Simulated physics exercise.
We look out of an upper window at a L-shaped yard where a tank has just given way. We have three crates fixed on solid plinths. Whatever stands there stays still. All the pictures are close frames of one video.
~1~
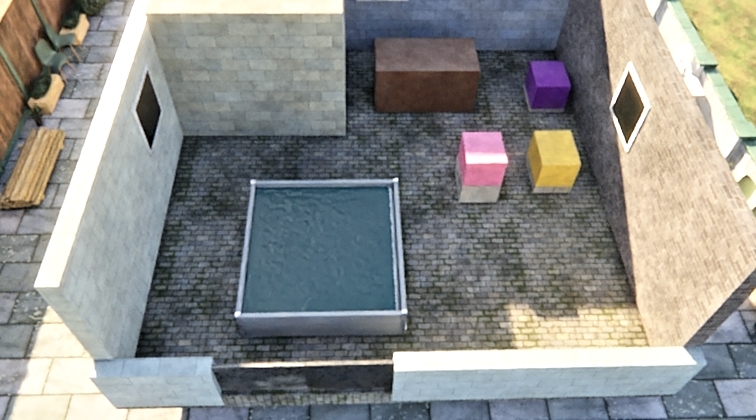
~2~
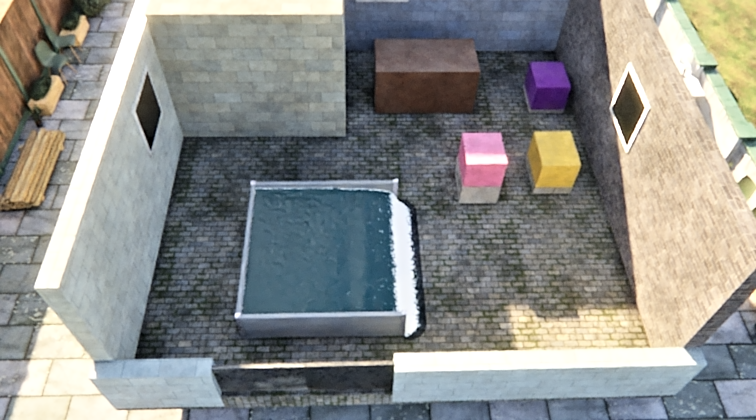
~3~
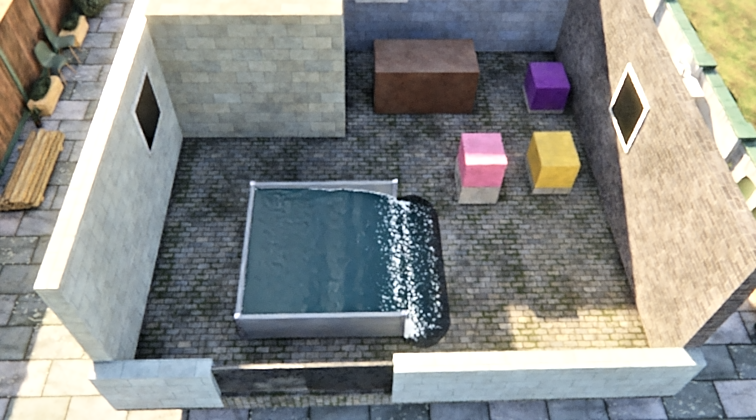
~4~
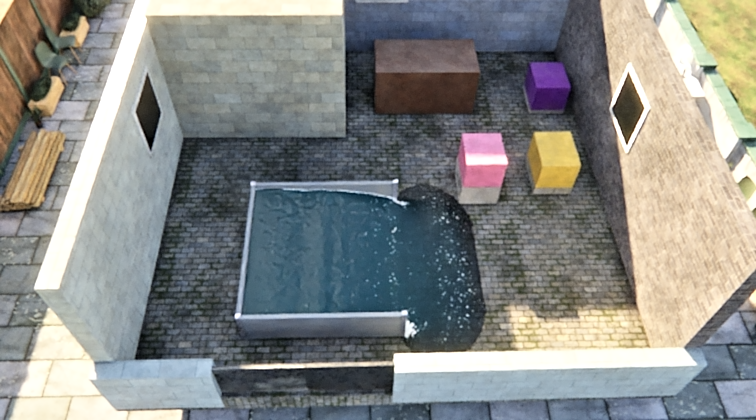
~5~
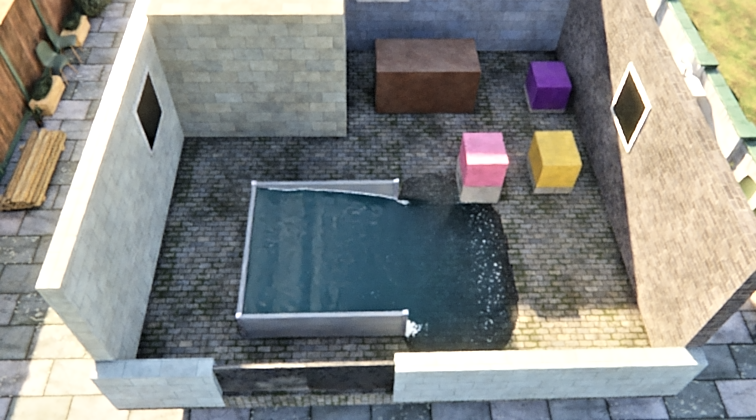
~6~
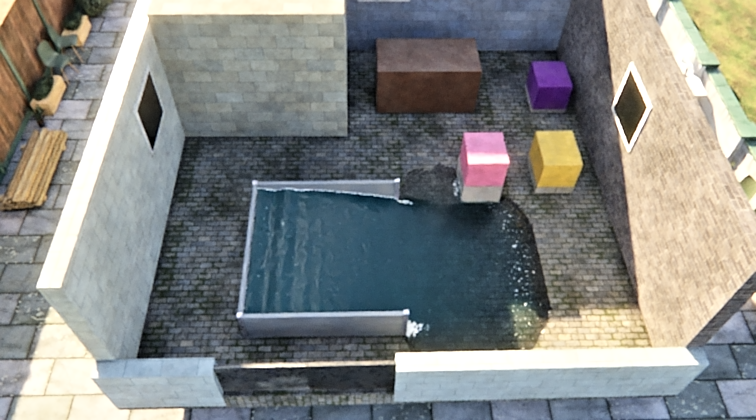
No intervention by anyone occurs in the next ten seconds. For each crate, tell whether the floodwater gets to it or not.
Result: Purple crate: Reached; yellow crate: Reached; pink crate: Spared.
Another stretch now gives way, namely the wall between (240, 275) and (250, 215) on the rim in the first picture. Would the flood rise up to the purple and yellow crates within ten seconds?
The purple crate is reached; the yellow crate is not reached.
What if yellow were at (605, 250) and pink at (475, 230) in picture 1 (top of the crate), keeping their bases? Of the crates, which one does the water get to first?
The pink-painted one is first.
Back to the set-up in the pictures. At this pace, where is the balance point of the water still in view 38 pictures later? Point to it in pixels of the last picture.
I'd point to (489, 231).
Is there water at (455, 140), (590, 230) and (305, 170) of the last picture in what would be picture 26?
First inundated, second inundated, third spared.
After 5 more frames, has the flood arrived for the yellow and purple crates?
The yellow crate is in the flood, the purple crate is still clear.
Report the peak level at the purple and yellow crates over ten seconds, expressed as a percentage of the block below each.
230 and 160 %, roughly.
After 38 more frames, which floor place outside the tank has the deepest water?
Deepest spot: Near (565, 119).
A moment on, water covers 35 % of the floor; the purple crate not reached, the yellow crate water round its plinth, the pink crate water round its plinth.
Next, water covers 40 % of the floor; the purple crate not reached, the yellow crate water round its plinth, the pink crate water round its plinth.
Then, water covers 50 % of the floor; the purple crate water round its plinth, the yellow crate water round its plinth, the pink crate water round its plinth.
Later, water covers 70 % of the floor; the purple crate water round its plinth, the yellow crate water round its plinth, the pink crate water round its plinth.
In the end, water covers 100 % of the floor; the purple crate was topped, the yellow crate was topped, the pink crate stayed above the water.
